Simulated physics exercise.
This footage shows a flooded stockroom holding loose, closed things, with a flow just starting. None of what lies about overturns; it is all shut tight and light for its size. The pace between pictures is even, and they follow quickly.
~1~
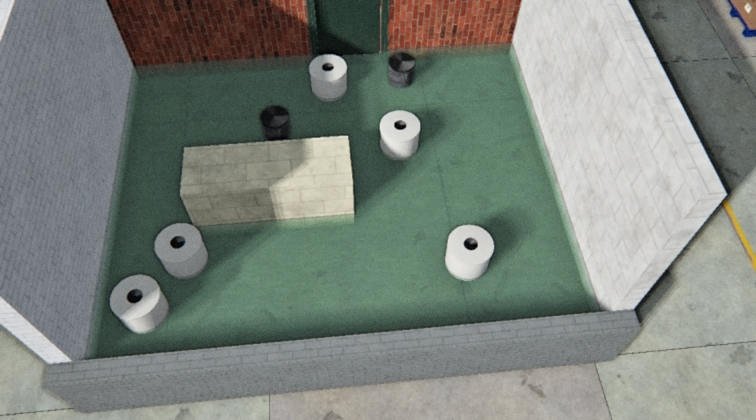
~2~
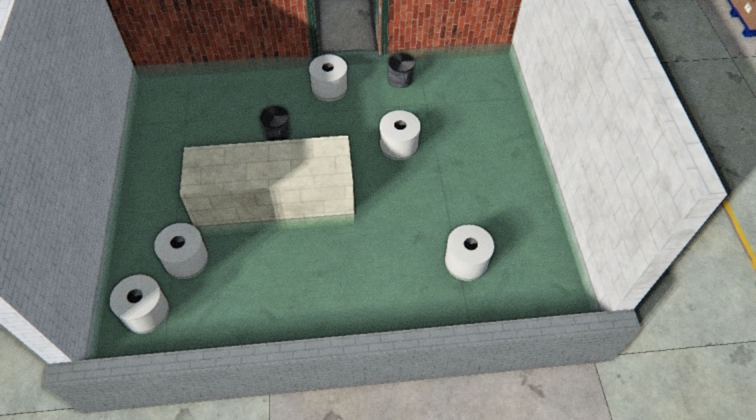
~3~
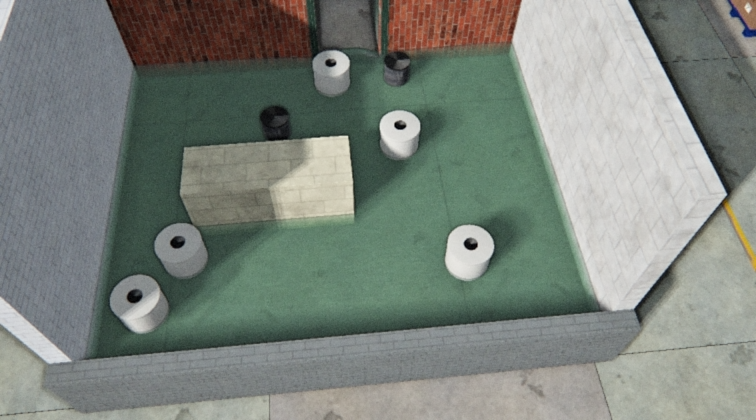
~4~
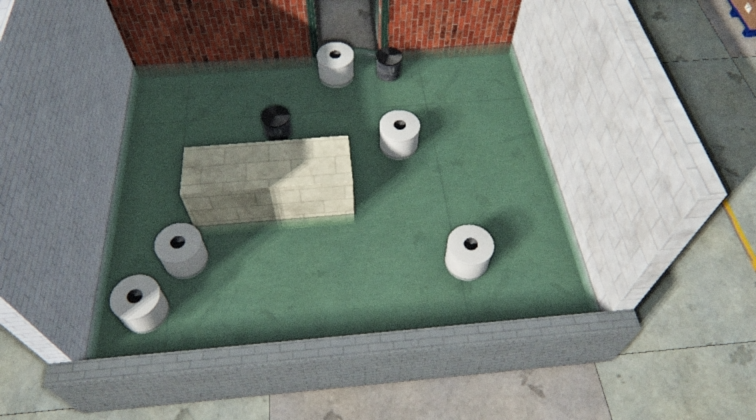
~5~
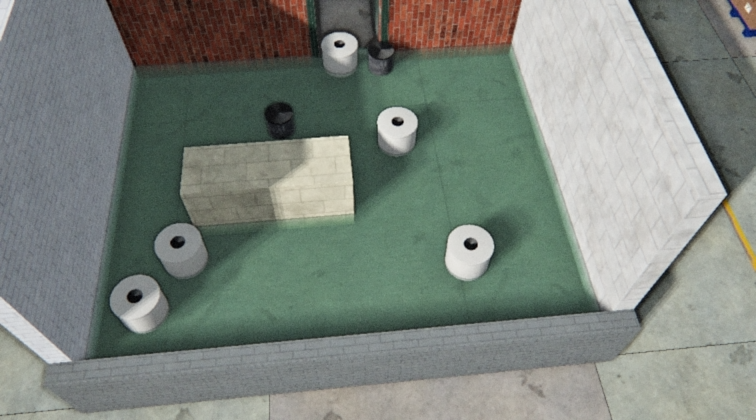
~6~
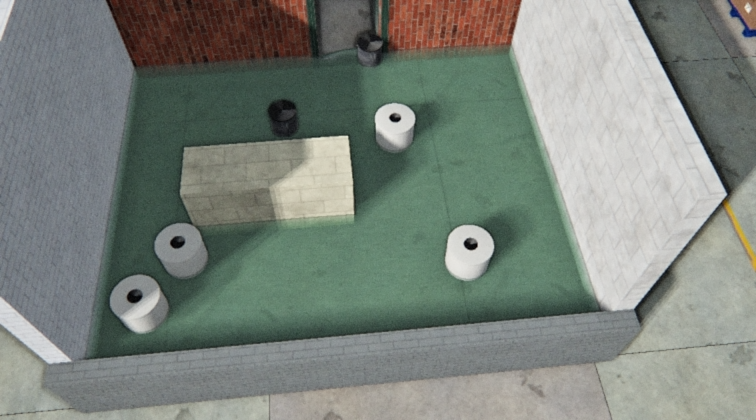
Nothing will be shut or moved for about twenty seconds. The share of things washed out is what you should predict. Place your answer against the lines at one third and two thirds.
It sits between the two lines.
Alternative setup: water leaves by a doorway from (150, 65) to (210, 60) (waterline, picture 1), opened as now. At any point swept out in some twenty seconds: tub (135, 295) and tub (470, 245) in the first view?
One by one, the outcome is not removed and not removed.
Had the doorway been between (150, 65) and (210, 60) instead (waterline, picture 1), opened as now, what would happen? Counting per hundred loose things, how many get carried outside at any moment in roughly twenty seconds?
Roughly 60 %.
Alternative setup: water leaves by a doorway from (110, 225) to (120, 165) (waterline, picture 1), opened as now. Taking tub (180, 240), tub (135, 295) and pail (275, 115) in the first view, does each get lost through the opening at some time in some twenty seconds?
Okay, one after another: Departs, then departs, then departs.
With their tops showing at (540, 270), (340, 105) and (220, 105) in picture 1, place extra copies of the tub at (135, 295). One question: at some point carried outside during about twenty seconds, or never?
Well, taking each in turn, that's never removed, lost to the flow and finally lost to the flow.
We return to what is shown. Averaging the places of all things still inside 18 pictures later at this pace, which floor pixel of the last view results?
The average lies close to (283, 213).
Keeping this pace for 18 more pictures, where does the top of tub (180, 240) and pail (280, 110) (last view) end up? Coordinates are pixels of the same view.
About (158, 219) and (326, 64).
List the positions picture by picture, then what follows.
A pail at (402, 62), afloat; a tub at (400, 126), afloat; 0 of 7 have shifted, in the first picture.
A pail at (402, 62), afloat; a tub at (400, 126), afloat; 0 of 7 have shifted, in the second picture.
A pail at (397, 60), afloat, close to its start; a tub at (400, 126) floats; 2 of 7 have shifted, in the third picture.
A pail at (389, 56) floats, close to its start; a tub at (400, 125) floats; 2 of 7 have shifted, in the fourth picture.
A pail at (381, 50), afloat, a stride from its start; a tub at (398, 122), afloat, close to its start; 4 of 7 have shifted, in the fifth picture.
A pail at (370, 42) floats, a stride from its start; a tub at (395, 118), afloat, close to its start; 4 of 7 have shifted, in the sixth picture.
A moment on, 2 of 7 are out; 5 afloat.
Next, 3 of 7 are out; 4 afloat.
Later, 4 of 7 are out; 3 afloat.
In the end, 4 of 7 are out; 3 afloat.
